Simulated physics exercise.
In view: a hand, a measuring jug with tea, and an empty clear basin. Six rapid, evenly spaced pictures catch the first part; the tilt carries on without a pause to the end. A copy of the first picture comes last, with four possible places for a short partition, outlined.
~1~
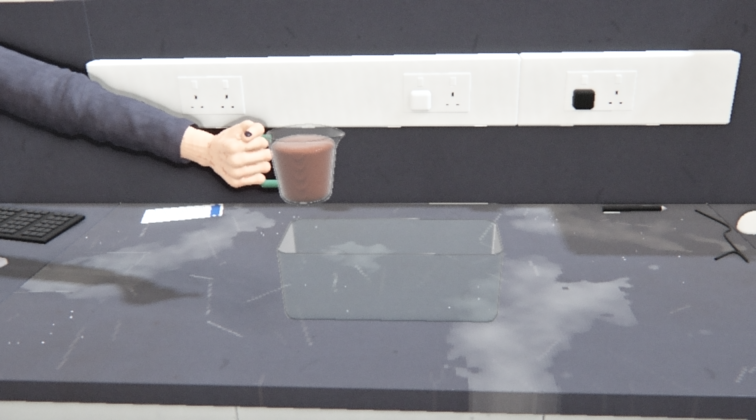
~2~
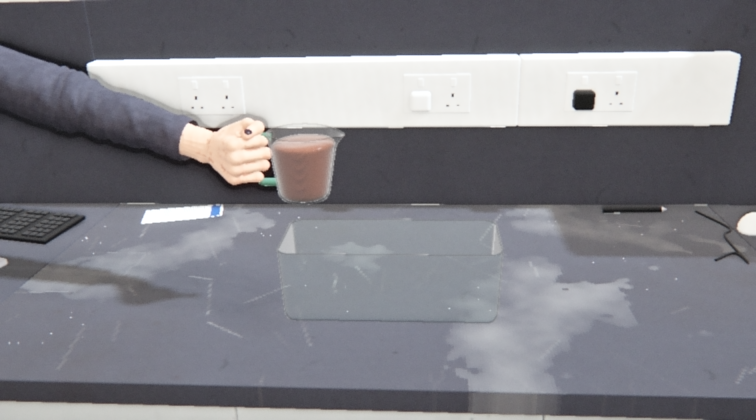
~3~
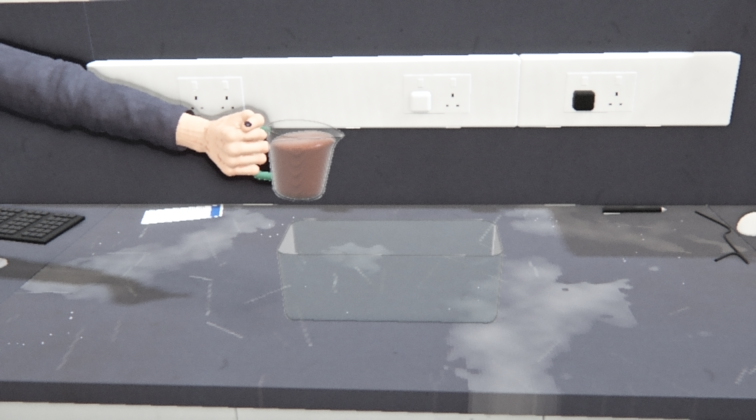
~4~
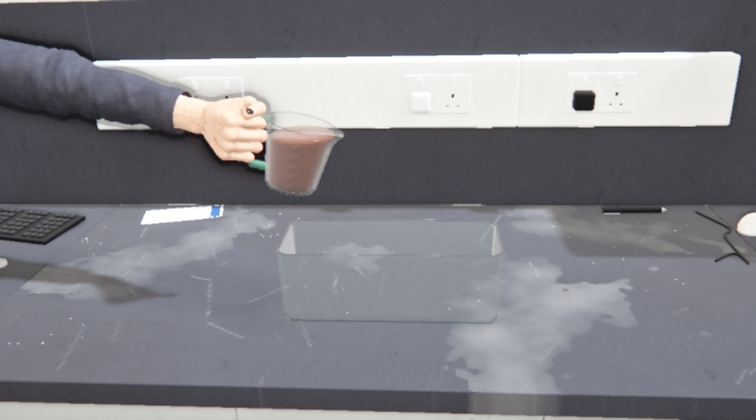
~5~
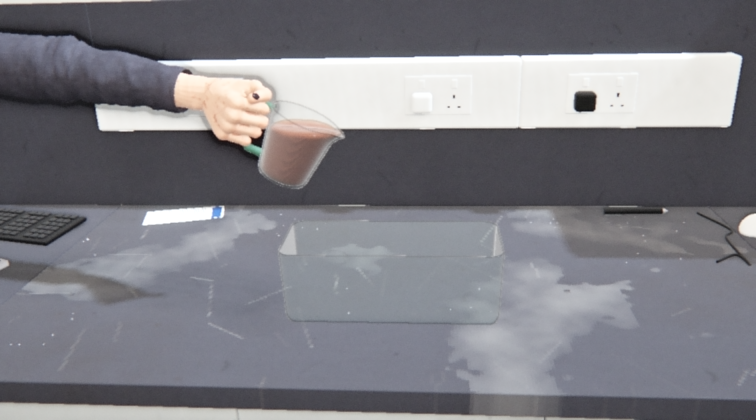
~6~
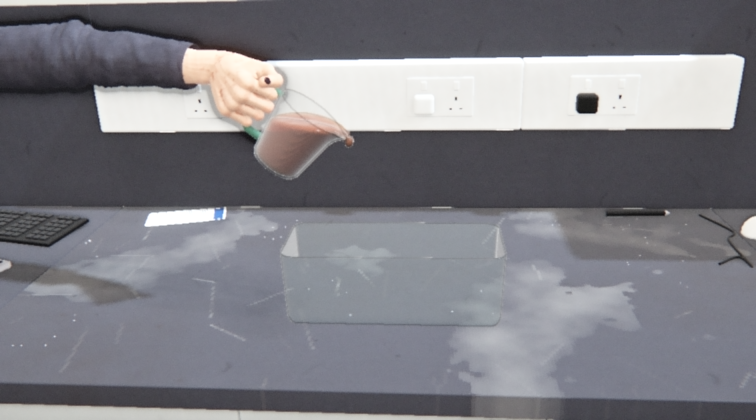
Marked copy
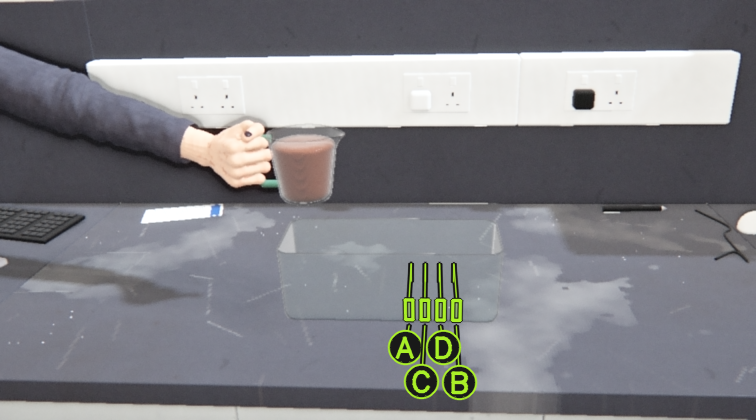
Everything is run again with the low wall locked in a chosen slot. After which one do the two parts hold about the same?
C works best here.
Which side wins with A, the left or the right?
The right one.
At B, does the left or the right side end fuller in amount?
The left one.
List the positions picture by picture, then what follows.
Upright, lip at (343, 134); basin from (285, 316) to (498, 319); nothing has left yet.
Upright, lip at (343, 135); nothing has left yet.
Tipped about 7°, lip at (343, 135); nothing has left yet.
Tipped about 15°, lip at (343, 135); nothing has left yet.
Tipped about 26°, lip at (343, 136); nothing has left yet.
Tipped about 38°, lip at (345, 138); tea is over the lip, down to (349, 144).
On the marked copy, A at (409, 325); B at (456, 325); C at (424, 325); D at (440, 325).
With A, about 18 % ends left of the wall and 78 % right of it; 3 % is lost outside.
With B, about 86 % ends left of the wall and 9 % right of it; 6 % is lost outside.
With C, about 51 % ends left of the wall and 46 % right of it.
With D, about 84 % ends left of the wall and 10 % right of it; 7 % is lost outside.
